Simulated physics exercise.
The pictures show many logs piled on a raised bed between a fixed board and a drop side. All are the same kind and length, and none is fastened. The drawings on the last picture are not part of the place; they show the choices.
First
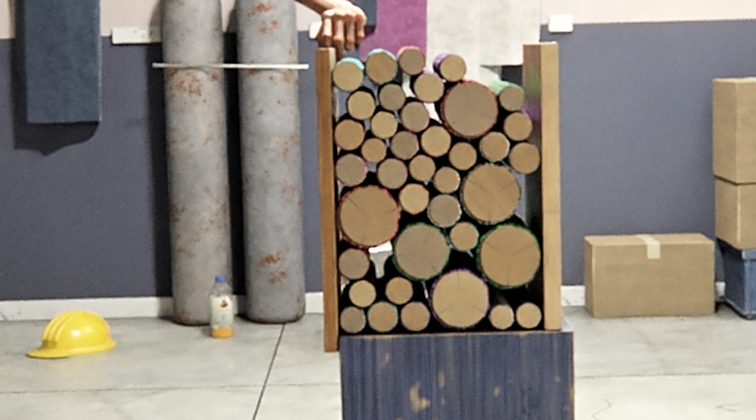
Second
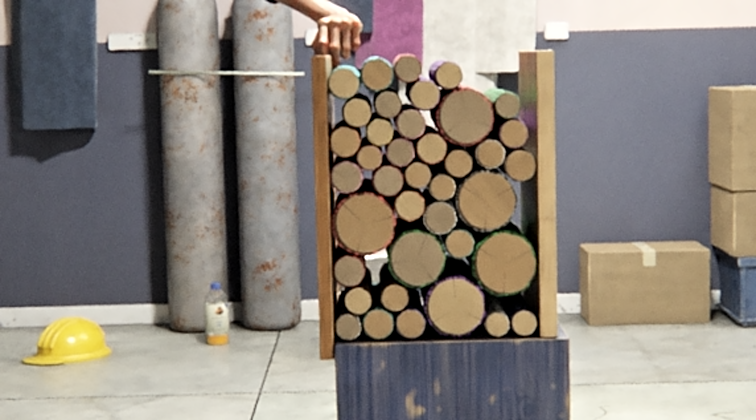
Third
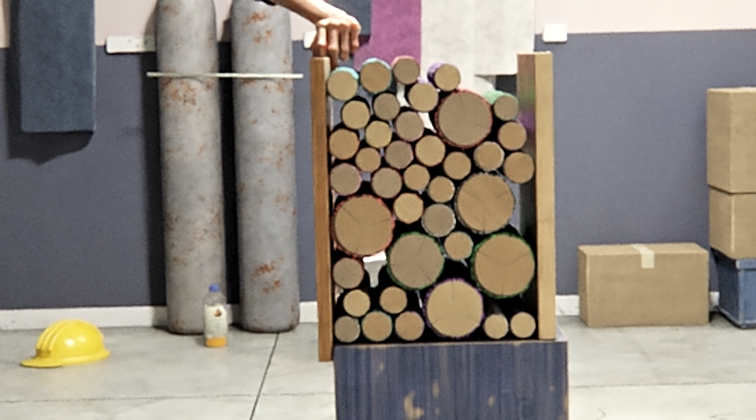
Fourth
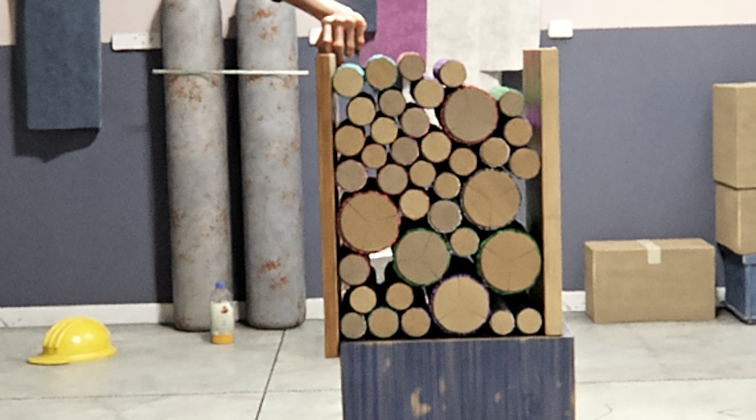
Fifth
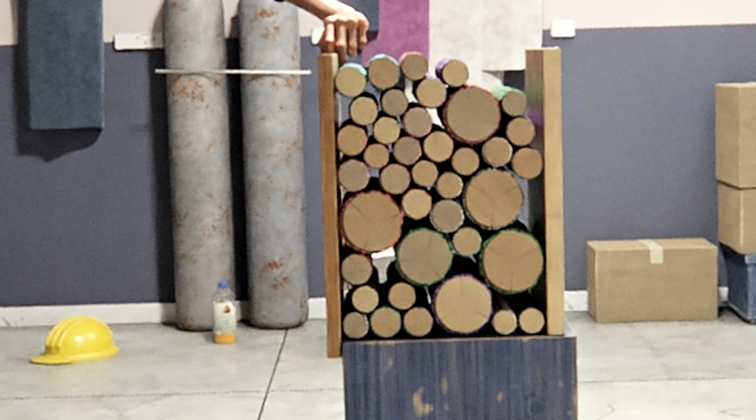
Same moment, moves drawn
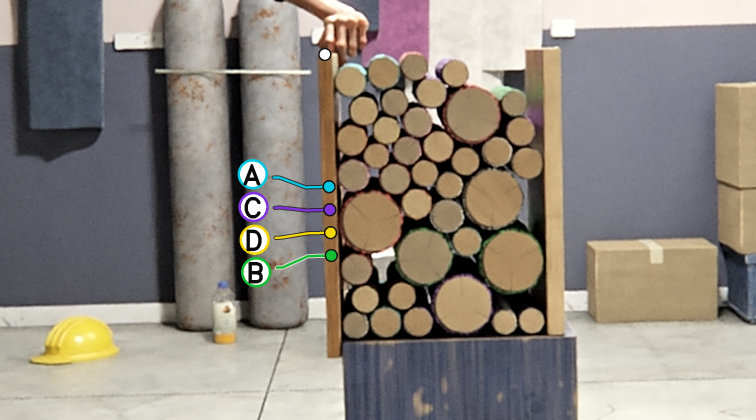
In a room with a pale tiled floor and a dark grey-blue wall, the view is straight on from the front. Round-ended tan logs of mixed widths are stacked between upright wooden boards on a dark blue base, with rusty grey cylinders and a yellow helmet left and cardboard boxes right. A hand stays at the stack's top left while the camera wavers slightly and the logs keep their arrangement.
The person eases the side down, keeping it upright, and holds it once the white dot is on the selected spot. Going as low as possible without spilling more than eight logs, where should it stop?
The answer is mark A.
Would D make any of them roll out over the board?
Yes, at D.
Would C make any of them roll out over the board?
Yes.
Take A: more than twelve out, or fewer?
It loses fewer than twelve.
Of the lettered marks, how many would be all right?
One of the four.
On the marked copy, A at (329, 186); B at (331, 256); C at (330, 210); D at (330, 233); the white dot at (325, 54).
With A. Early on, top of the board (334, 111).
Further on, top of the board (336, 177).
At the end, top of the board (337, 186), about four out over the board.
As for the rest, B more than eight out over the board; C nine out over the board; D nine out over the board.
